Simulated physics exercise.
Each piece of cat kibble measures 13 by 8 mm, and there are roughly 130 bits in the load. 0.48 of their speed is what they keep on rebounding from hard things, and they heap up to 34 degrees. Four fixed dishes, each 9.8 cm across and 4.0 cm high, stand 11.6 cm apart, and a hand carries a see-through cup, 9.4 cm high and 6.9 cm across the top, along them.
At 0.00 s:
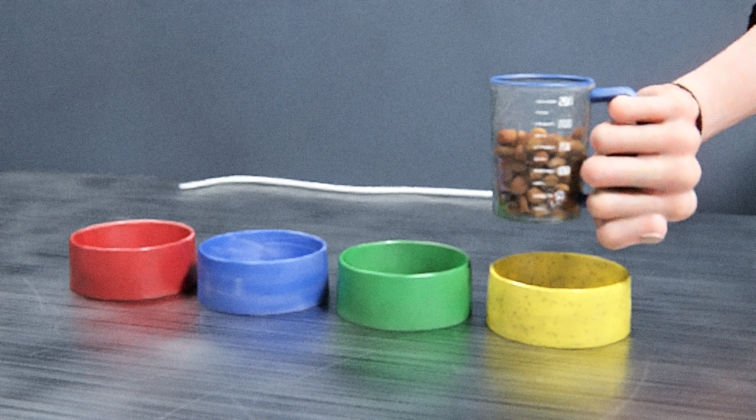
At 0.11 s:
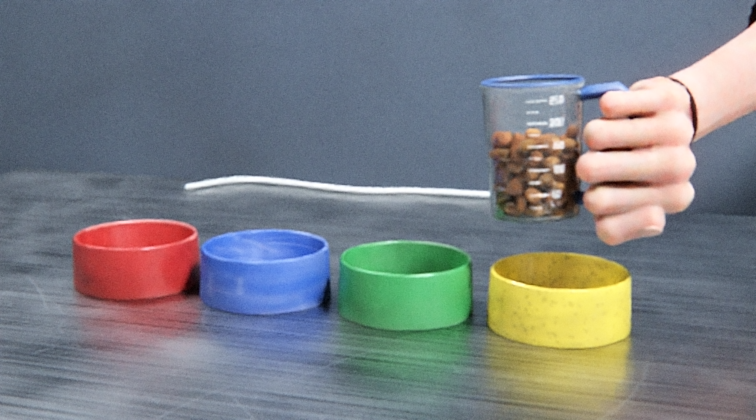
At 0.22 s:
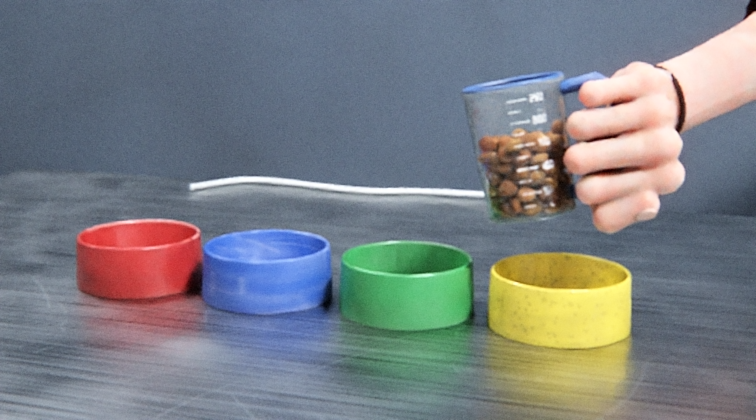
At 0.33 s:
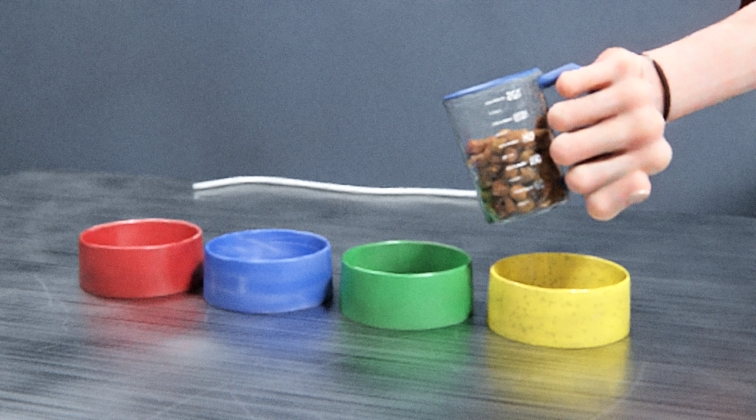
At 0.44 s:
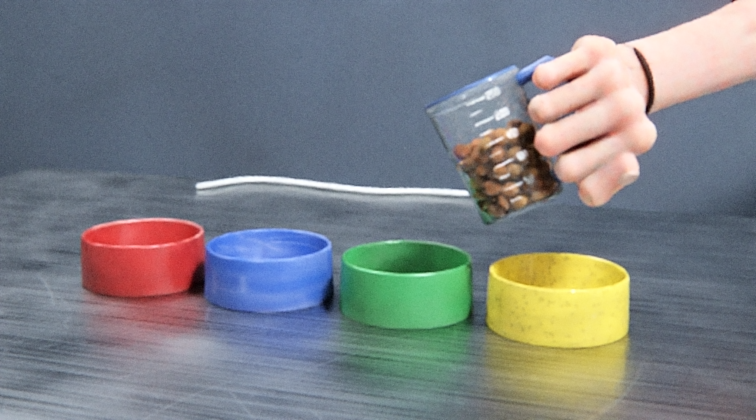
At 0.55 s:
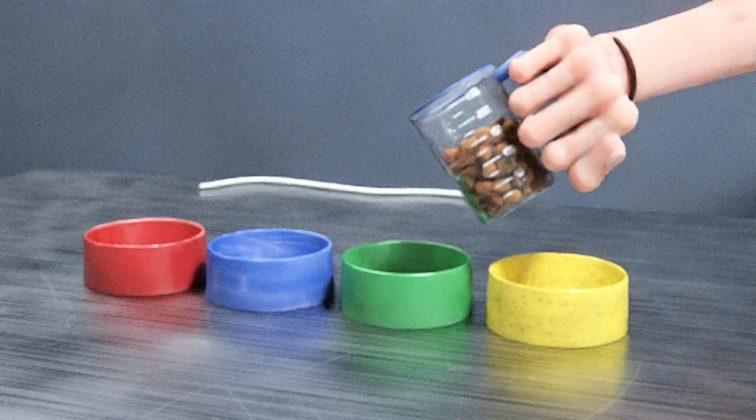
On a dark, streaky tabletop, red, blue, green and yellow dishes sit in a row while a hand at the right holds a clear cup of brown pieces above the yellow one. The hand moves a short way left, steadily tilting the cup leftward, with the pieces still inside.
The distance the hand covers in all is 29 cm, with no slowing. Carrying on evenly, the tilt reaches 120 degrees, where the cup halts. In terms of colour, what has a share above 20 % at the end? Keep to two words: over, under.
Red dish: Under, blue dish: Over, green dish: Under, yellow dish: Under, counter: Under.
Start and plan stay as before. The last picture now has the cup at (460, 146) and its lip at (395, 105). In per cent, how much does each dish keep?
Red 100; blue 0; green 0; yellow 0.
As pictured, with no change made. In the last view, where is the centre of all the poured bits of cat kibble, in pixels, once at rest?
Estimated resting centre: Around (261, 268).
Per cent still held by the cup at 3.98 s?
Roughly 0 in a hundred.
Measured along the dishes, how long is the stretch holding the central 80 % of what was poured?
It spans about 5 centimetres along the dishes.
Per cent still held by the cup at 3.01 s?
Somewhere near 0 per cent of the load.
After 2.03 s, tilt 120 degrees; cup holds 25 %, blue 75 %.
Then, at 3.01 s, tilt 120 degrees; cup holds 0 %, blue 100 %.
After 3.98 s, tilt 120 degrees; cup holds 0 %, blue 100 %.
At rest (4.3 s), red 0 %, blue 100 %, green 0 %, yellow 0 %, counter 0 %.
